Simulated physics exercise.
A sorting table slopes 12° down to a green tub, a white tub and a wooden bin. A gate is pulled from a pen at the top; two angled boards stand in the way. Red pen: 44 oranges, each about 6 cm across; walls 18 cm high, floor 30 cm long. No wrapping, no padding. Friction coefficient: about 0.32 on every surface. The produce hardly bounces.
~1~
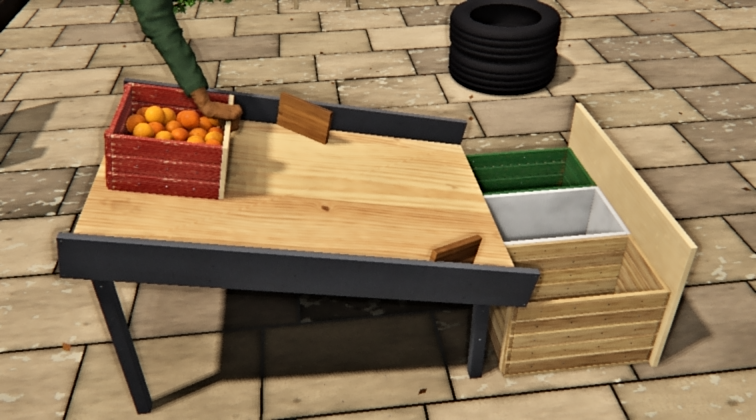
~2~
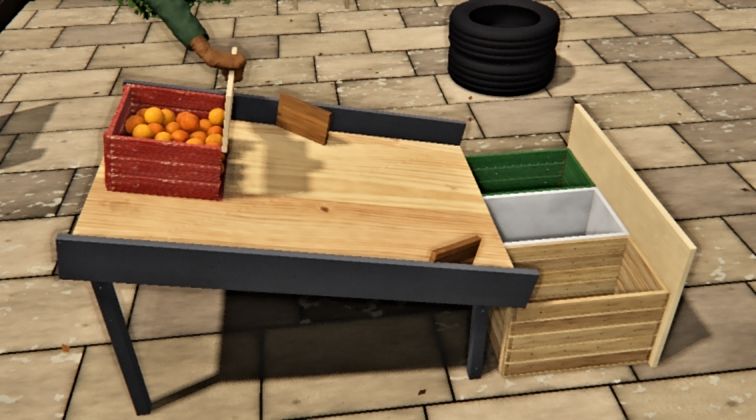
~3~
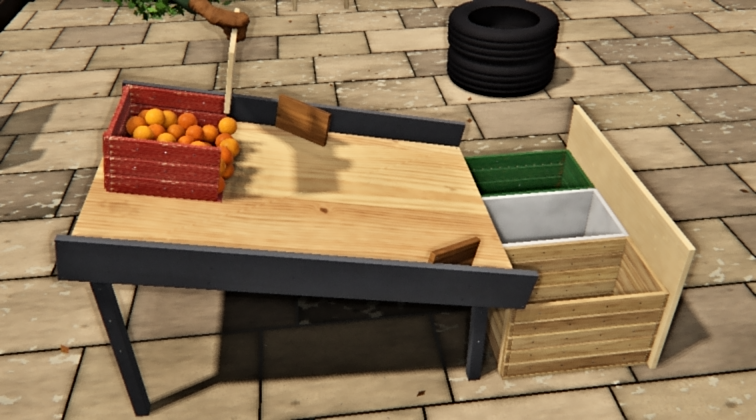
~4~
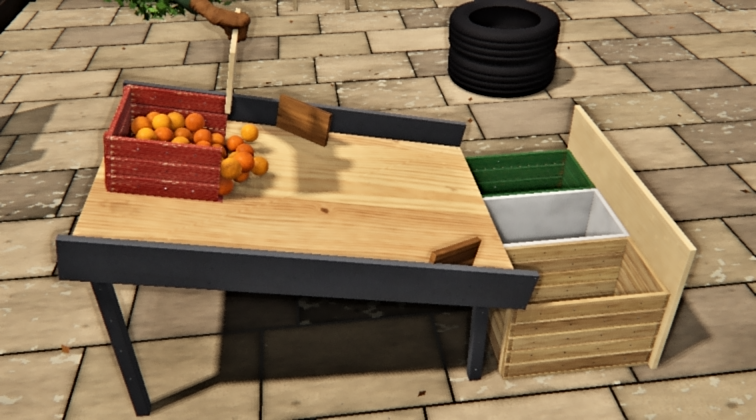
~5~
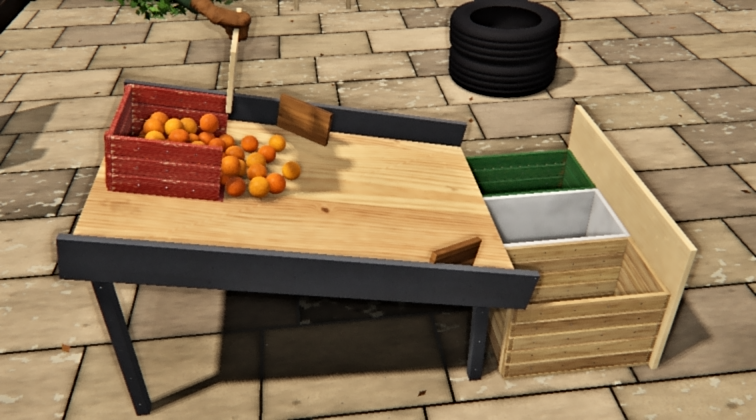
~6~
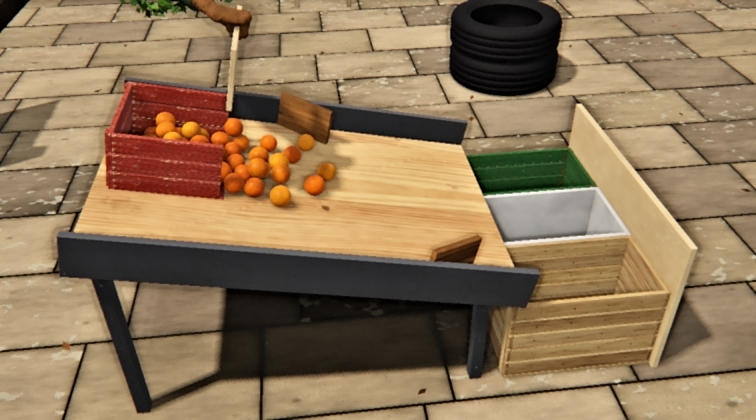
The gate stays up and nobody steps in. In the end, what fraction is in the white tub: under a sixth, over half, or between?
The share in the white tub is more than half.
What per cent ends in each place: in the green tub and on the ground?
Roughly 30 and 0 per cent.
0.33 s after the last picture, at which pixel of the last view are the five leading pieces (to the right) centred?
At about (403, 175).
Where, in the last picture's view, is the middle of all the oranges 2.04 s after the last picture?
At about (562, 263).
Then, 0.33 s after the last picture, 14 still in the red pen and 30 on the slope.
Then, 0.73 s after the last picture, 2 still in the red pen, 2 in the green tub, 2 in the white tub, 34 on the slope and 4 in the air.
Then, 1.31 s after the last picture, 9 in the green tub, 19 in the white tub, 2 in the wooden bin, 12 on the slope and 2 in the air.
When it is over (2.04 s after the last picture), 13 in the green tub, 29 in the white tub and 2 in the wooden bin. Asked share, 29 of 44, 66 per cent.
